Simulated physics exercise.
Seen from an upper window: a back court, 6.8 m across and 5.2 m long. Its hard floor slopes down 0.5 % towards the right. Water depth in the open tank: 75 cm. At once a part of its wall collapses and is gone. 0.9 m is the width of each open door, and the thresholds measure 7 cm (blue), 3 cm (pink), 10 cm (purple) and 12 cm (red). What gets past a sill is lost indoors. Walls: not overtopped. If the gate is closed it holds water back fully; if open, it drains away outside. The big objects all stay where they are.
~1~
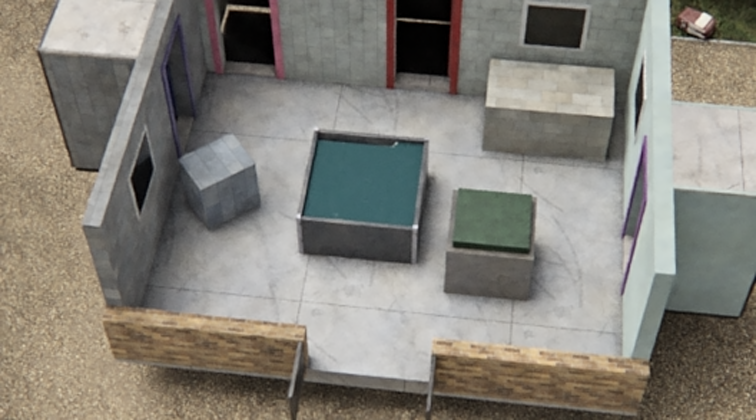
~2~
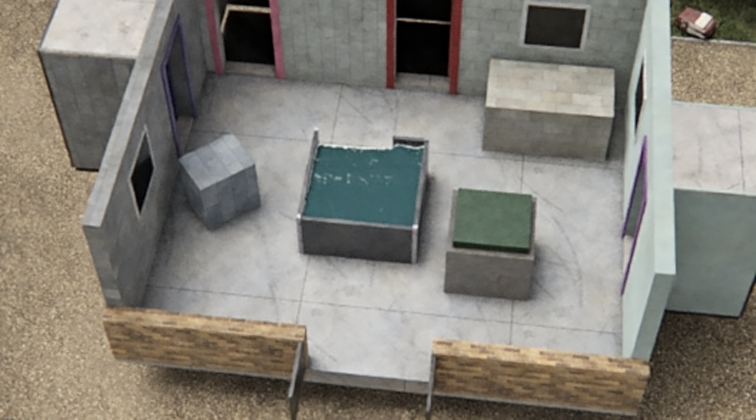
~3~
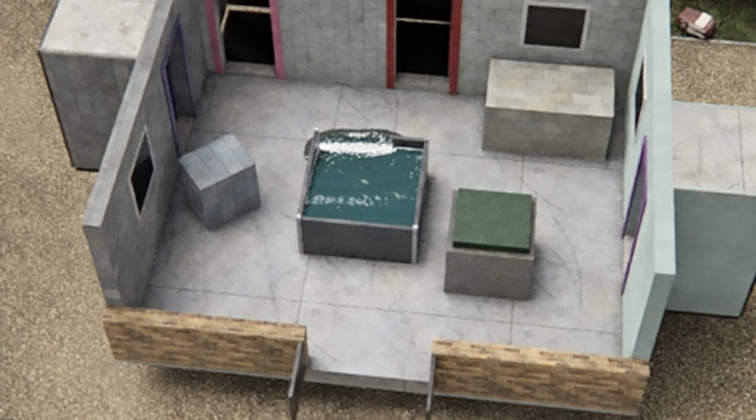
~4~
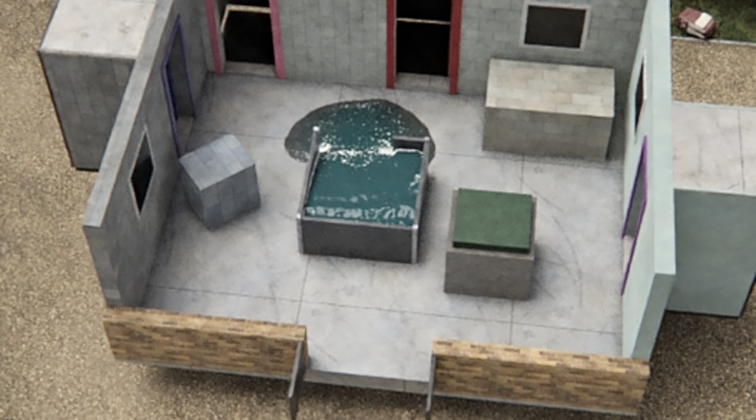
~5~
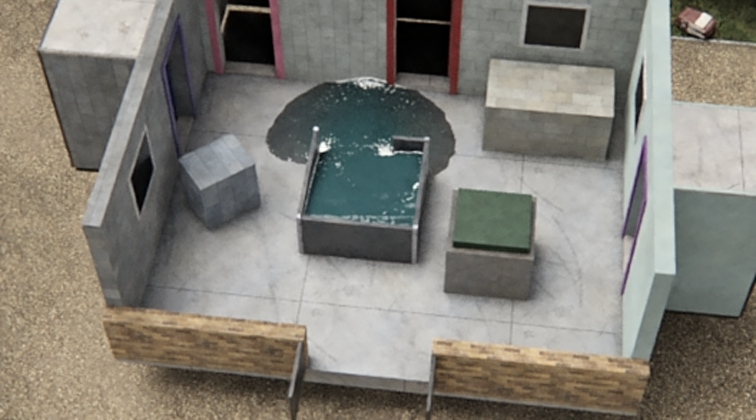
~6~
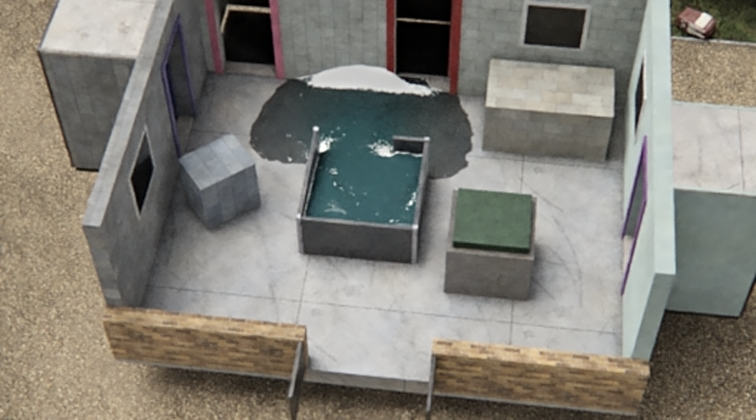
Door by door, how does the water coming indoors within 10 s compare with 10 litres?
The blue door lets in more than that; the pink door lets in more than that; the purple door lets in no more than that; the red door lets in more than that.
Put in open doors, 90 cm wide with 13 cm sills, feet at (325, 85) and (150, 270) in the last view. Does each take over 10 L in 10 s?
Per doorway, in order: Sufficient / insufficient.
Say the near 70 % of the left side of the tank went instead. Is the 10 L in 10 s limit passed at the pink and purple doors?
Against that limit the pink door gives a greater amount and the purple door gives a lower amount.
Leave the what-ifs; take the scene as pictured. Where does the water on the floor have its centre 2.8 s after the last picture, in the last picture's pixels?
At roughly (348, 156).
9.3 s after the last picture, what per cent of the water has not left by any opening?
That would be close to 72 per cent.
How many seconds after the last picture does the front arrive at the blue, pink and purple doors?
Blue: 1.2 s; pink: 0.3 s; purple: 2.8 s.
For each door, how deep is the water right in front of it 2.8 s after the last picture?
Blue 12 cm, pink 13 cm, purple 1 cm, red 17 cm.
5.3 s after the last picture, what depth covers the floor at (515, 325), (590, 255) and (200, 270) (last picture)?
Roughly 0, 4 and 1 cm, in turn.
Then, 0.7 s after the last picture water covers 20 % of the floor and is deepest (44 cm) near (347, 96); blue door not reached, pink door 13 cm at the sill, 4 L in, purple door not reached, red door 29 cm at the sill, 40 L in.
Then, 1.5 s after the last picture water covers 30 % of the floor and is deepest (34 cm) near (481, 108); blue door 10 cm at the sill, 0 L in, pink door 14 cm at the sill, 39 L in, purple door not reached, red door 24 cm at the sill, 105 L in.
Then, 2.8 s after the last picture water covers 50 % of the floor and is deepest (24 cm) near (481, 108); blue door 12 cm at the sill, 20 L in, pink door 13 cm at the sill, 109 L in, purple door not reached, red door 17 cm at the sill, 141 L in.
Then, 5.3 s after the last picture water covers 80 % of the floor and is deepest (14 cm) near (199, 188); blue door 11 cm at the sill, 49 L in, pink door 9 cm at the sill, 190 L in, purple door 6 cm at the sill, 0 L in, red door 10 cm at the sill, 151 L in.
Then, 9.3 s after the last picture water covers 95 % of the floor and is deepest (9 cm) near (479, 125); blue door 6 cm at the sill, 63 L in, pink door 6 cm at the sill, 238 L in, purple door 6 cm at the sill, 0 L in, red door 7 cm at the sill, 151 L in.
